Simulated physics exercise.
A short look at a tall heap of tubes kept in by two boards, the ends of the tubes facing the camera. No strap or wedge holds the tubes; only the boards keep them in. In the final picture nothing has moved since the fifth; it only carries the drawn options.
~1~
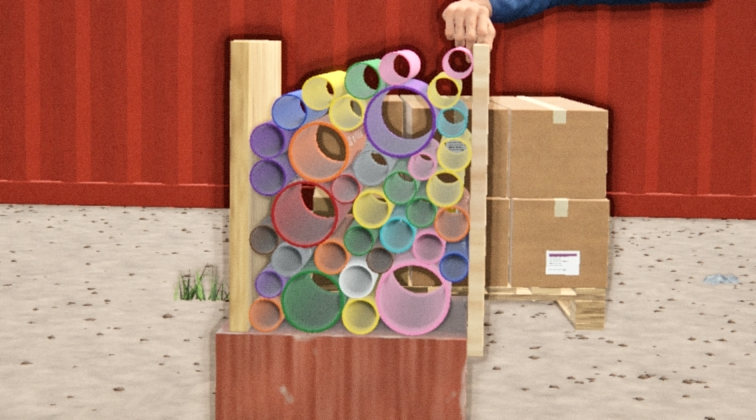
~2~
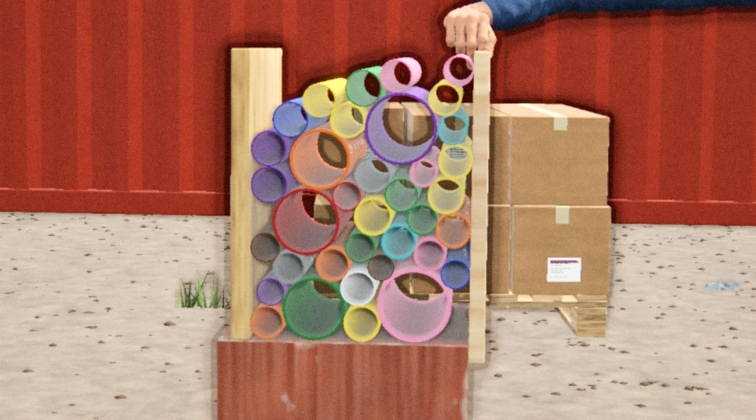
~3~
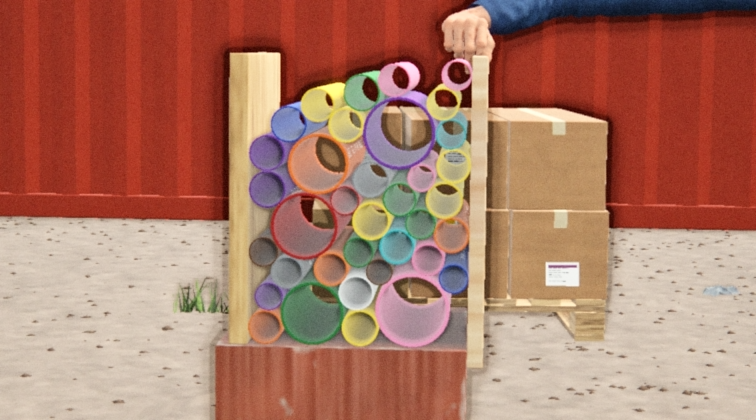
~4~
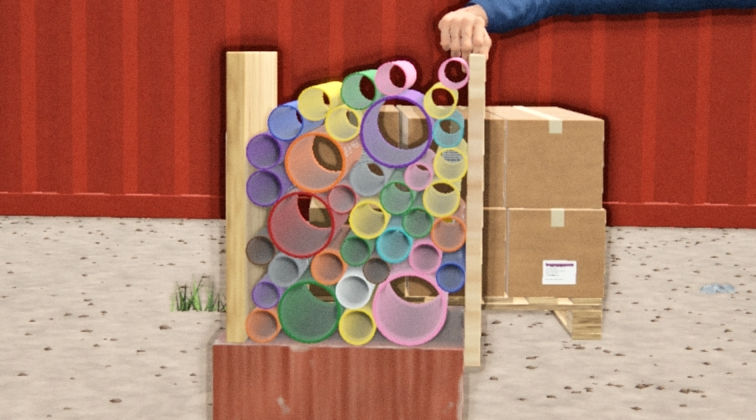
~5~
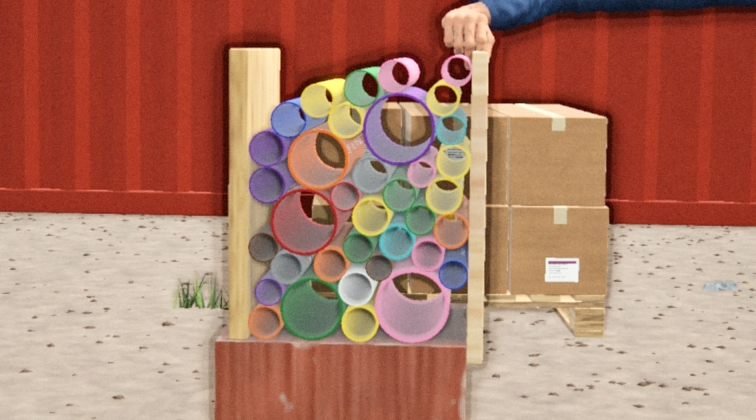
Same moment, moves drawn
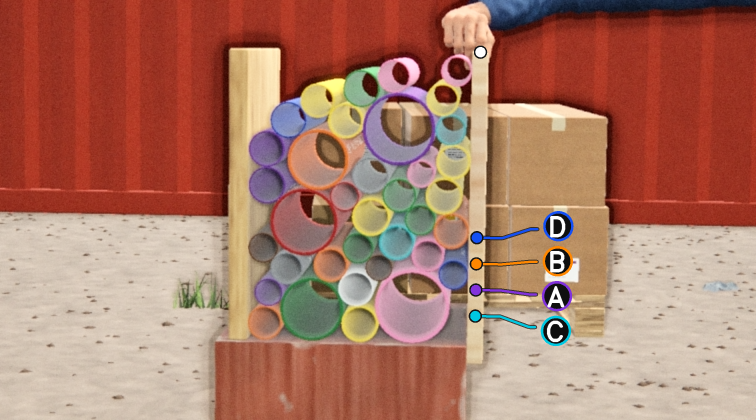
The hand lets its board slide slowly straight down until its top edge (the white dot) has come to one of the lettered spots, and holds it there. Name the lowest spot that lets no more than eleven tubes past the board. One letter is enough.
Stop at D.
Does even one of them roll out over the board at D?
Yes, at D.
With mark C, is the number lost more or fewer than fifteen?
At C, more than fifteen.
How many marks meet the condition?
One of the four.
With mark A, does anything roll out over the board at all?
At A: Yes.
On the copy, A at (476, 290); B at (476, 264); C at (475, 316); D at (477, 238); the white dot at (480, 52).
On D. First, top of the board (471, 132).
Then, top of the board (469, 220).
Finally, top of the board (469, 237), nine out over the board.
By contrast, A more than eleven out over the board; B more than eleven out over the board; C more than eleven out over the board.
